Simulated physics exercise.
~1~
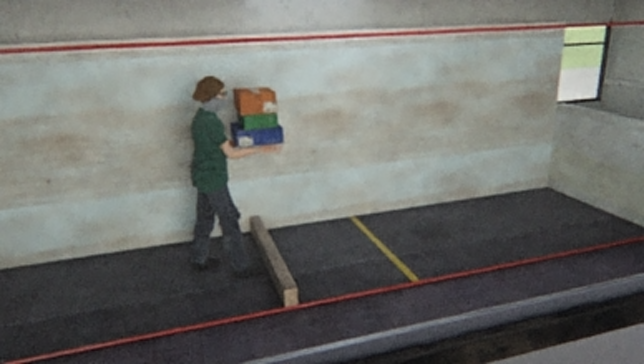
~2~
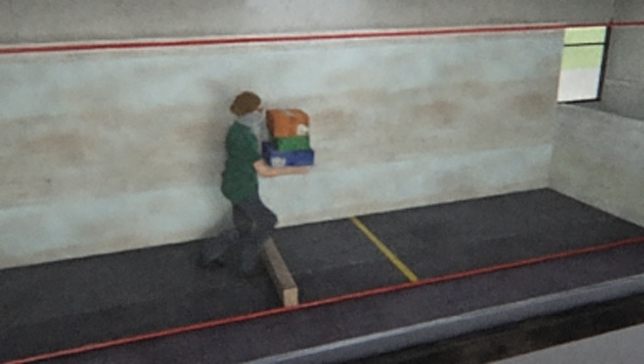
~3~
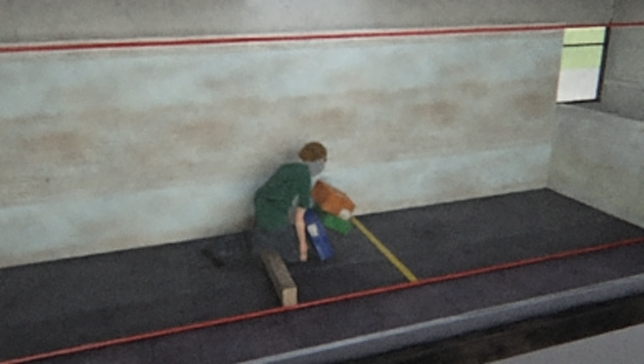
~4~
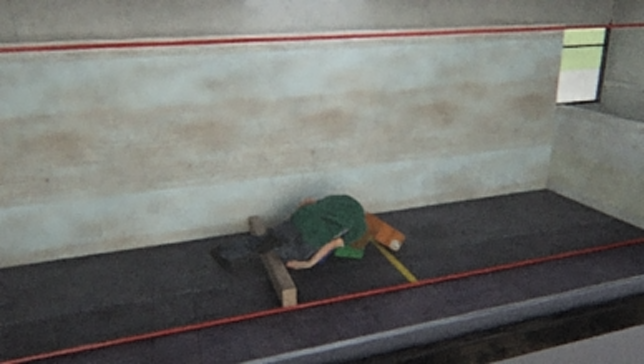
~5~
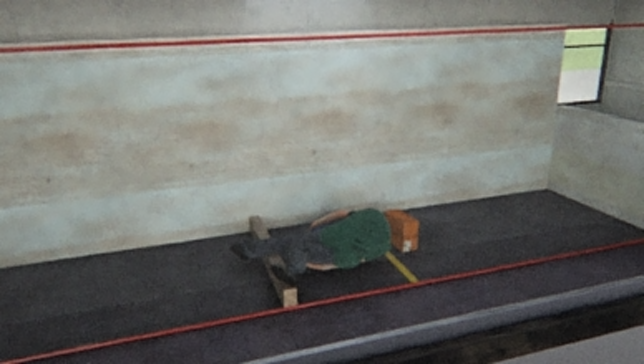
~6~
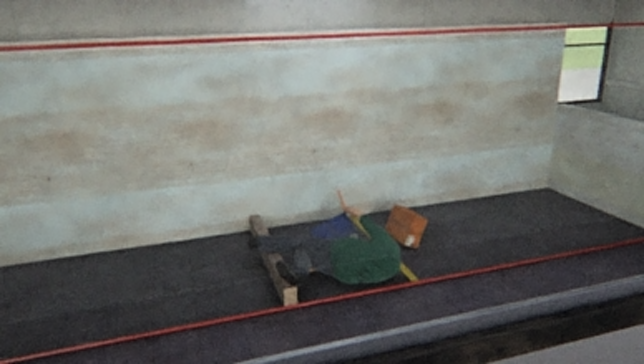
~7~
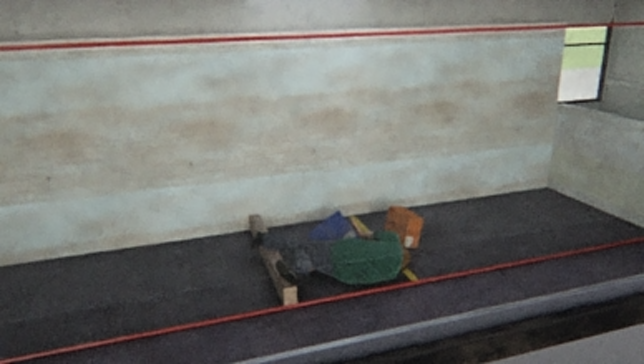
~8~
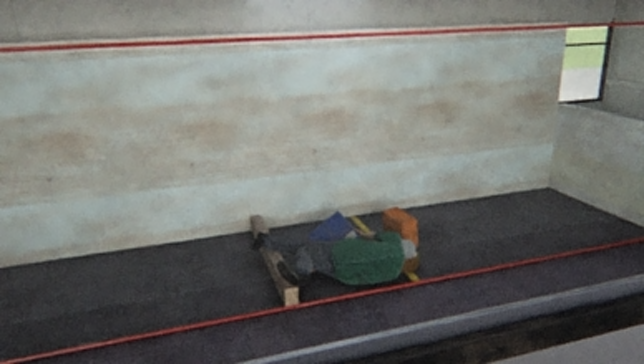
A person carrying stacked boxes trips over a low rail and ends lying among them.
